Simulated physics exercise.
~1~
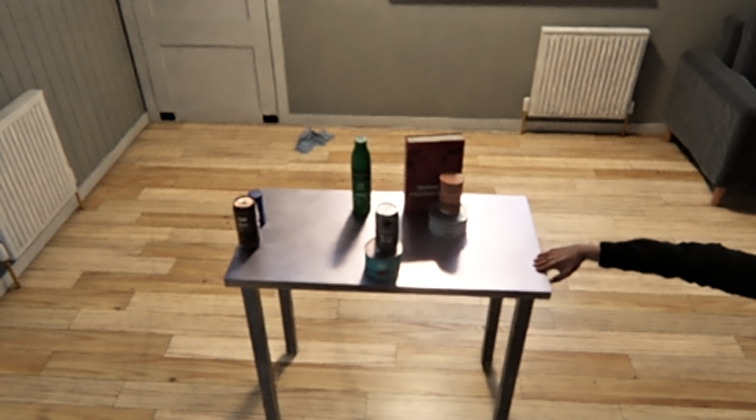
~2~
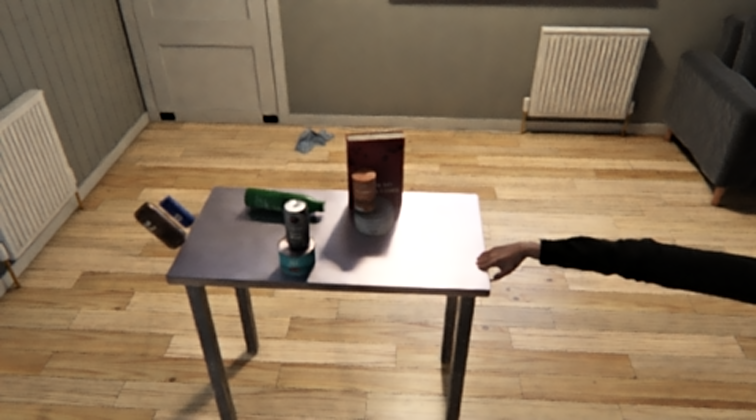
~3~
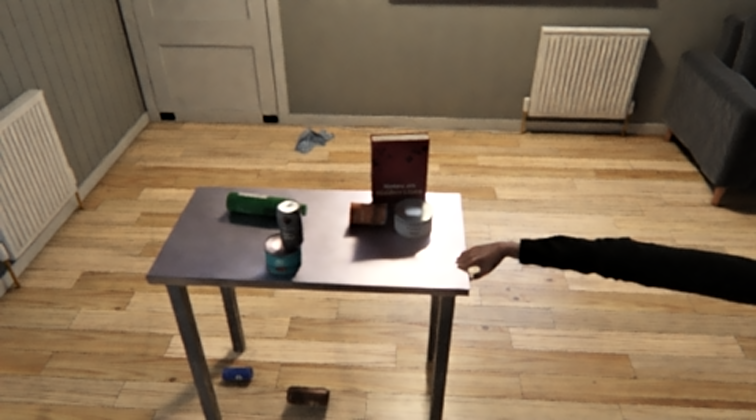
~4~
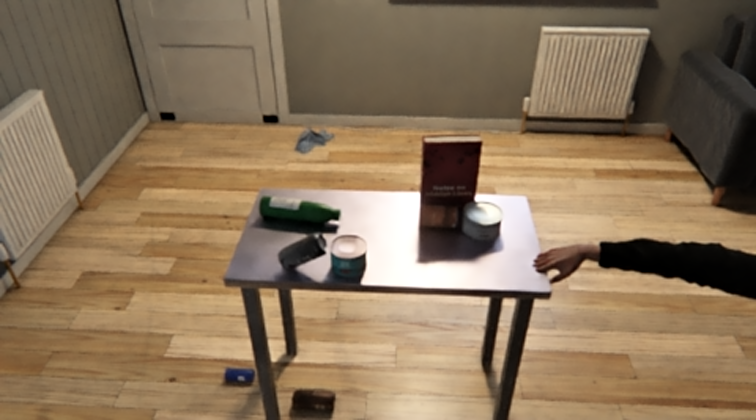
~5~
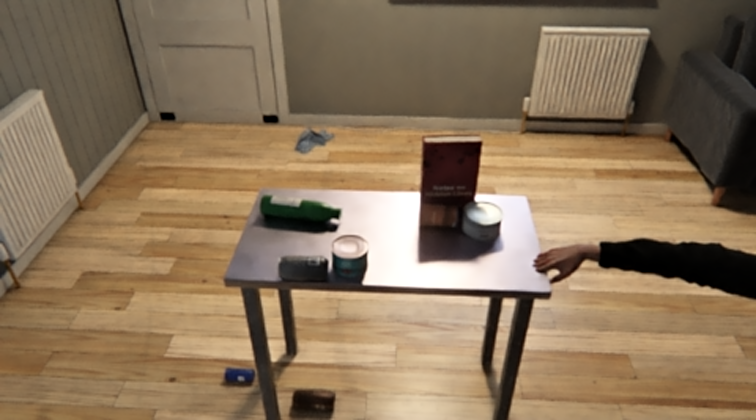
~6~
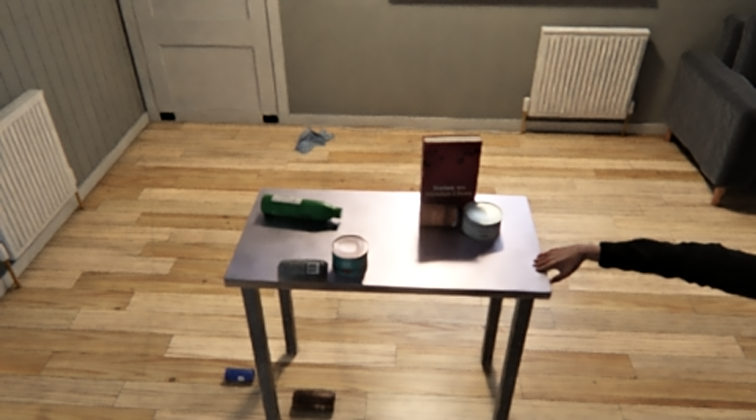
At first, two cans, a green bottle, a red book, an orange tin, a small blue container and two tubs stand on a side table, with a hand at its right edge. The table jerks left, the bottle topples, and the brown can and blue container tip off the left side. They land on the floor as the orange tin falls over by the book. The table then shifts back right, and the grey can tumbles off the turquoise tub. Finally, everything rests, with the book and both tubs still upright.
